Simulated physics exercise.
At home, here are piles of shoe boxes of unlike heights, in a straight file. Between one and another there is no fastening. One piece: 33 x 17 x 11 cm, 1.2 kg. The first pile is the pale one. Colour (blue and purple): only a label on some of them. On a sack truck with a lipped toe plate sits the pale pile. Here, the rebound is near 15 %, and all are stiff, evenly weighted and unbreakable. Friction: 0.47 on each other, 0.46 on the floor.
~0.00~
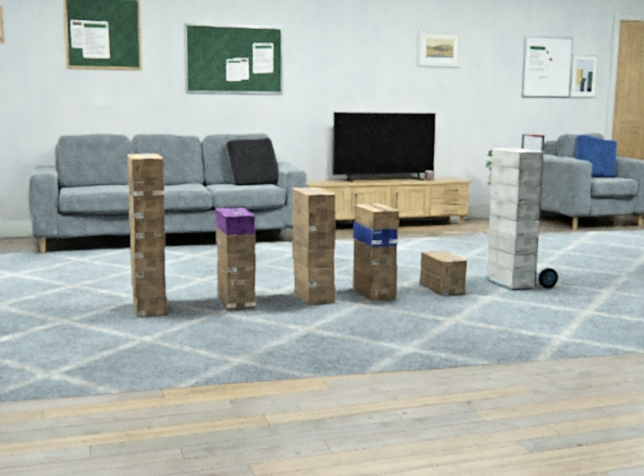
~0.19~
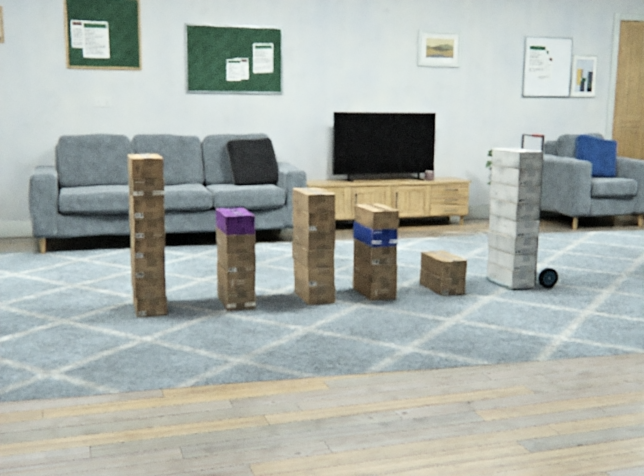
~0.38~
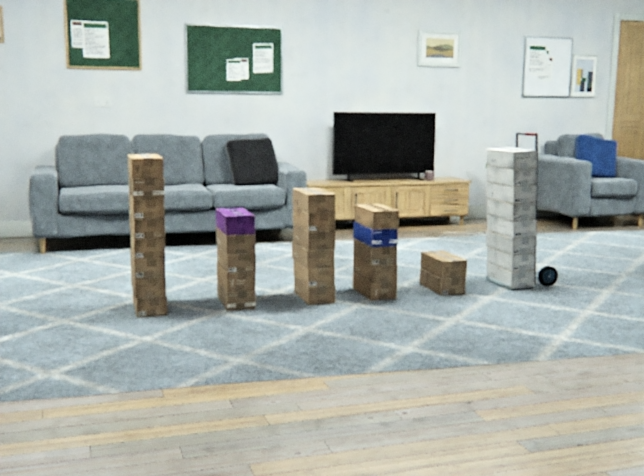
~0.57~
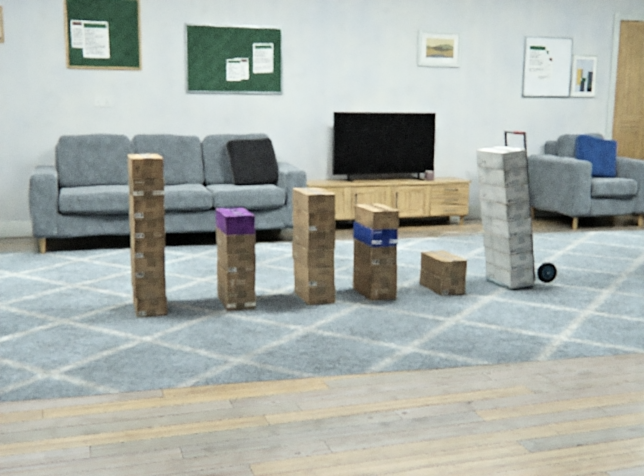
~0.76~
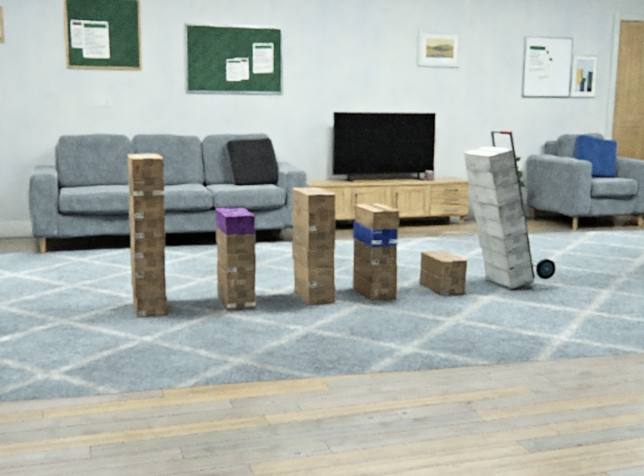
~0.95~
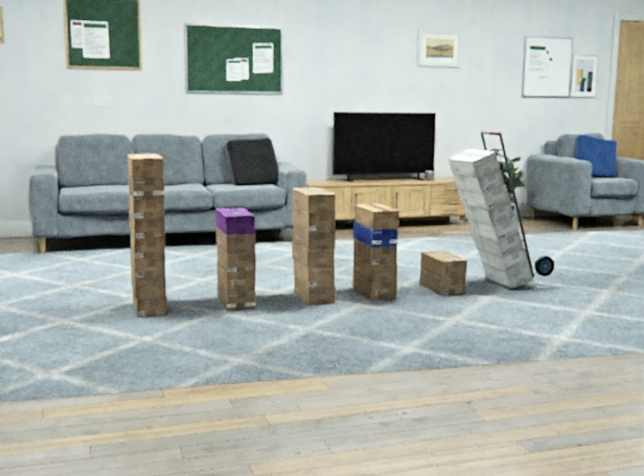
In a living room, a pale box stack on a hand truck leaning steadily left toward a row of motionless brown stacks.
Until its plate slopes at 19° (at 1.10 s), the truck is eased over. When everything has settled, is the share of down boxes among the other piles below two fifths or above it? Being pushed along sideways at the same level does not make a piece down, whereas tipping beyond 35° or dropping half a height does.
It is below two fifths.
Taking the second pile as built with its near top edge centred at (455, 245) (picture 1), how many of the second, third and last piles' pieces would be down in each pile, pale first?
The tally would be second 0, then third 0, then last 0.
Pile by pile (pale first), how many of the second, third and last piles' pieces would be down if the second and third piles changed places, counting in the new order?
Count of fallen pieces - second: 4; third: 0; last: 0.
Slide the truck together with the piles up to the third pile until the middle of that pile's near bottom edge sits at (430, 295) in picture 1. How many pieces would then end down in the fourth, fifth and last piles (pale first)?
Fourth 0, fifth 0, last 0.
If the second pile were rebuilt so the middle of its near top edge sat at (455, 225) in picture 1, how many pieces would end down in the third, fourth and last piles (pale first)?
Down by pile: Third 0, fourth 0, last 0.
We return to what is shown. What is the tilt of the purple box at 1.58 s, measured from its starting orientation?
Something like 0°, give or take.
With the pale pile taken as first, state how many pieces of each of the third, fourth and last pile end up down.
Each in turn: Third 0; fourth 0; last 0.
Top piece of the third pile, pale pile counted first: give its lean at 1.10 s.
About 0°.
After 1.10 s, 2 of the pale pile down; none of the 26 other boxes down.
After 1.30 s, 8 of the pale pile down; none of the 26 other boxes down.
After 1.58 s, 8 of the pale pile down; none of the 26 other boxes down, 6 disturbed; blue box 8° from how it stood.
In the end (2.4 s), 8 of the pale pile down; none of the 26 other boxes down, 6 disturbed; blue box 18° from how it stood; purple box unmoved. That is 0 per cent. From the last view, middles, blue box near (343, 237), purple box near (235, 221).
